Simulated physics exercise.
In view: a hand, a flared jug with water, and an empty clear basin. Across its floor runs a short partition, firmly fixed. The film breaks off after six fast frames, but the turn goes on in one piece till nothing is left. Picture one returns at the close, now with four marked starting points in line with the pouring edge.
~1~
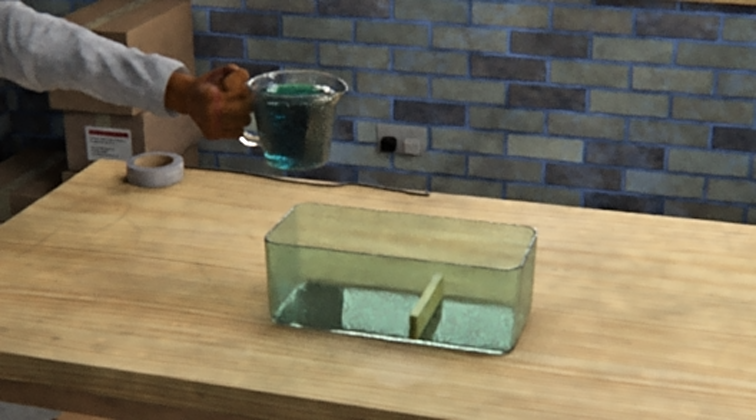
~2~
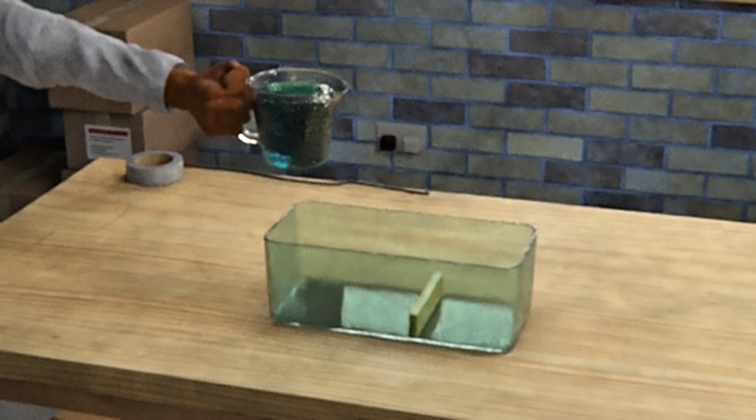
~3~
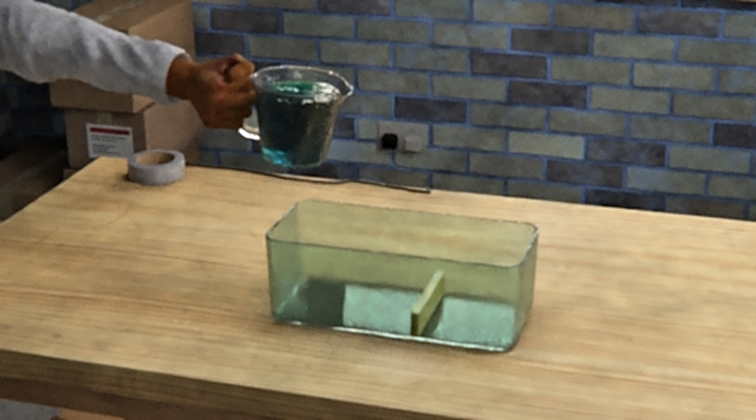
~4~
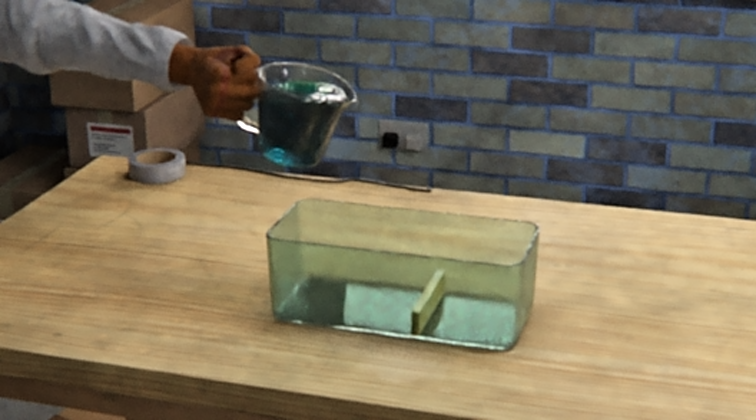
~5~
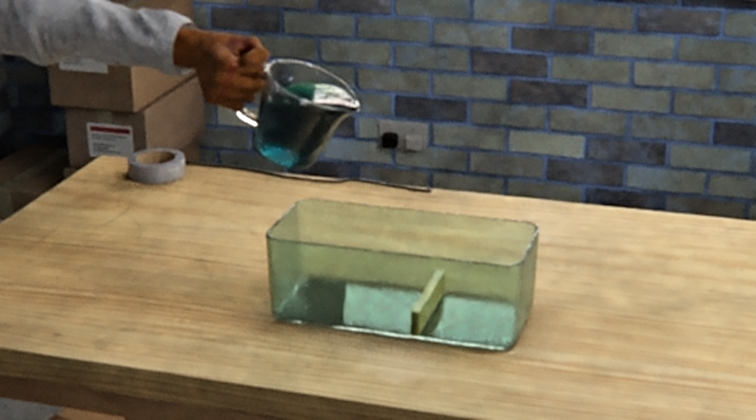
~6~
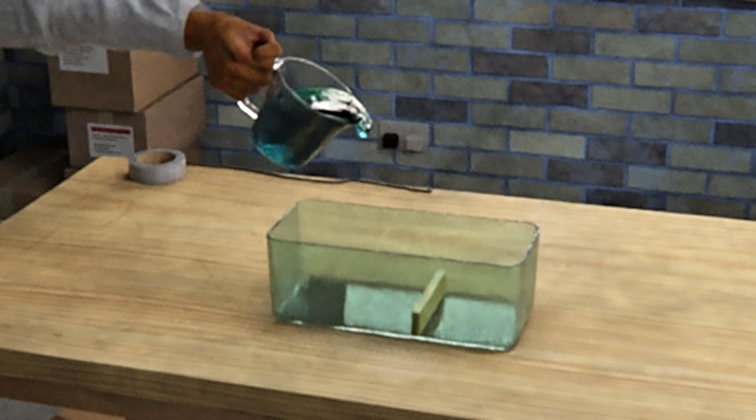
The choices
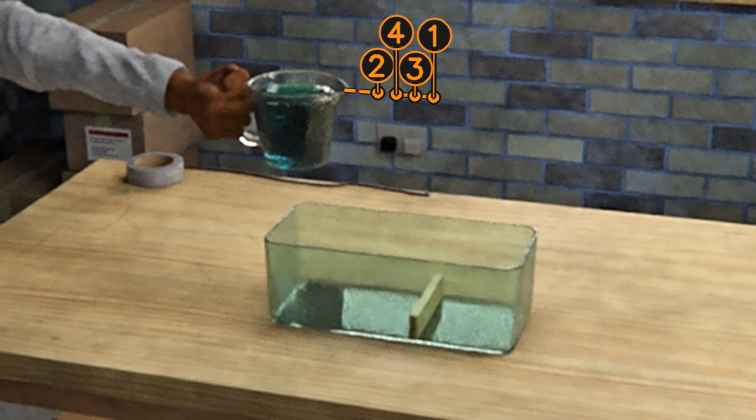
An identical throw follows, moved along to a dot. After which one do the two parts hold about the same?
Spot 2.
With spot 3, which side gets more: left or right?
More ends on the right.
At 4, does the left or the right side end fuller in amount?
The right side.
On the marked copy, 1 at (433, 97); 2 at (377, 92); 3 at (414, 95); 4 at (396, 94).
If 1 is chosen, about 17 % ends left of the wall and 80 % right of it.
If 2 is chosen, about 50 % ends left of the wall and 49 % right of it.
If 3 is chosen, about 15 % ends left of the wall and 84 % right of it.
If 4 is chosen, about 28 % ends left of the wall and 71 % right of it.
